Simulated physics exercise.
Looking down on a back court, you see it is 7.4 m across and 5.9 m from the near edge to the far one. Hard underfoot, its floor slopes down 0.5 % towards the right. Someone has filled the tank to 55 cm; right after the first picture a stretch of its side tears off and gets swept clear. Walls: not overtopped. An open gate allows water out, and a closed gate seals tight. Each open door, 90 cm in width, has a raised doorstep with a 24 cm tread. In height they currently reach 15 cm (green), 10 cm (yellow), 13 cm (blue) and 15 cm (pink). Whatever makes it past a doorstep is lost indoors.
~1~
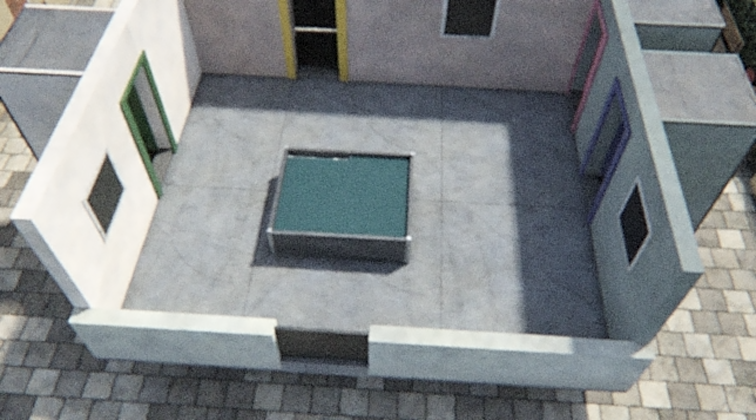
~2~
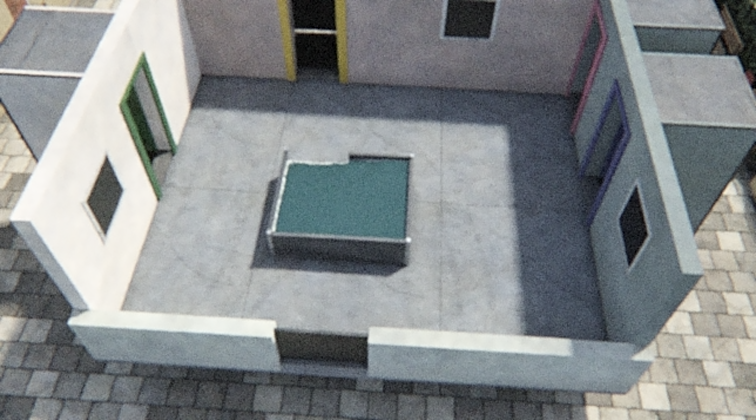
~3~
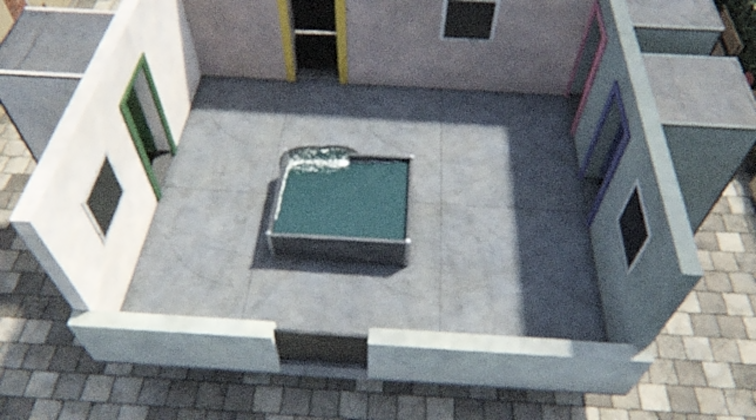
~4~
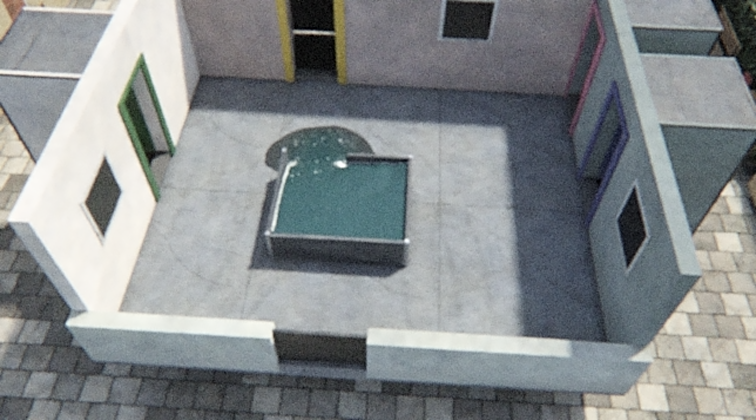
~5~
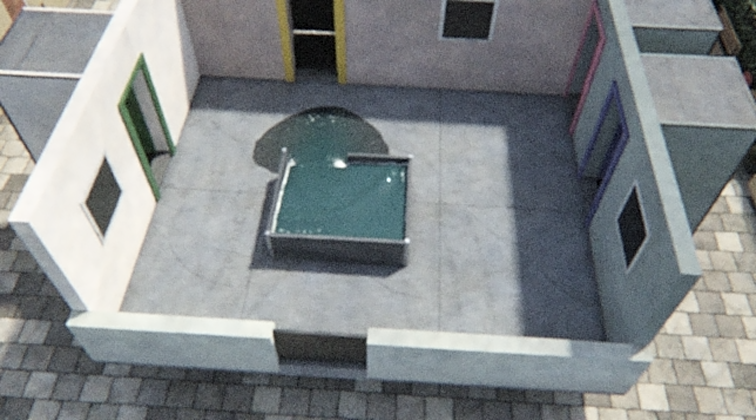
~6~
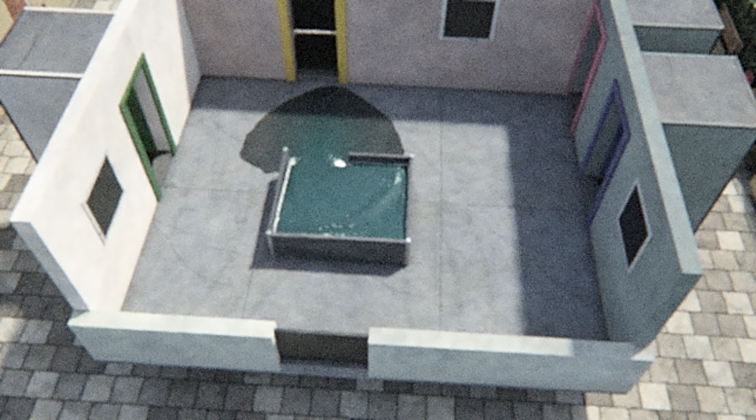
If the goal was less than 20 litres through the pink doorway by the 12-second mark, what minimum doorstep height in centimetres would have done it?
A doorstep of about 8 cm would have done it.
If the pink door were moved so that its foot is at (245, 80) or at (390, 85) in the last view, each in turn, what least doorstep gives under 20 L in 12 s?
Around 13.0 and 12.5 cm respectively.
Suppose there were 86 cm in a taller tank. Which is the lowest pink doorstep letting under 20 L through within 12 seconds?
A step of about 15 cm does it.
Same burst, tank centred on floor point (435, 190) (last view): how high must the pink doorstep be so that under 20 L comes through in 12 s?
At least roughly 15 cm high.
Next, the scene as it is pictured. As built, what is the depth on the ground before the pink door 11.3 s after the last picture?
A ruler would read roughly 5.5 cm.
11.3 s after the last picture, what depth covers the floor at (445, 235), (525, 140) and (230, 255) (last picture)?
Going through the spots in order gives 4, 5 and 4 centimetres.
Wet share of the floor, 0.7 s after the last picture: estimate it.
I'd say near 20 percent is wet.
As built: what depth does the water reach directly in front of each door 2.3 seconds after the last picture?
Centimetres: Green = 0, yellow = 19, blue = 0, pink = 1.
Then, 0.7 s after the last picture water covers 20 % of the floor, deepest (32 cm) near (310, 173); it has not reached the pink door.
Then, 2.3 s after the last picture water covers 30 % of the floor, deepest (22 cm) near (209, 79); it has not reached the pink door.
Then, 11.3 s after the last picture water covers 95 % of the floor, deepest (8 cm) near (527, 364); 6 cm at the pink door, 0 litres in over its 15 cm doorstep.
At the pink door as built, the water peaked near 13 cm, 3.1 s after the last picture.
Run again over the same 12 s with other heights there, 44 litres in over 6.5 cm, 5 litres over 10 cm. The limit of 20 litres is kept from about 8 cm up.
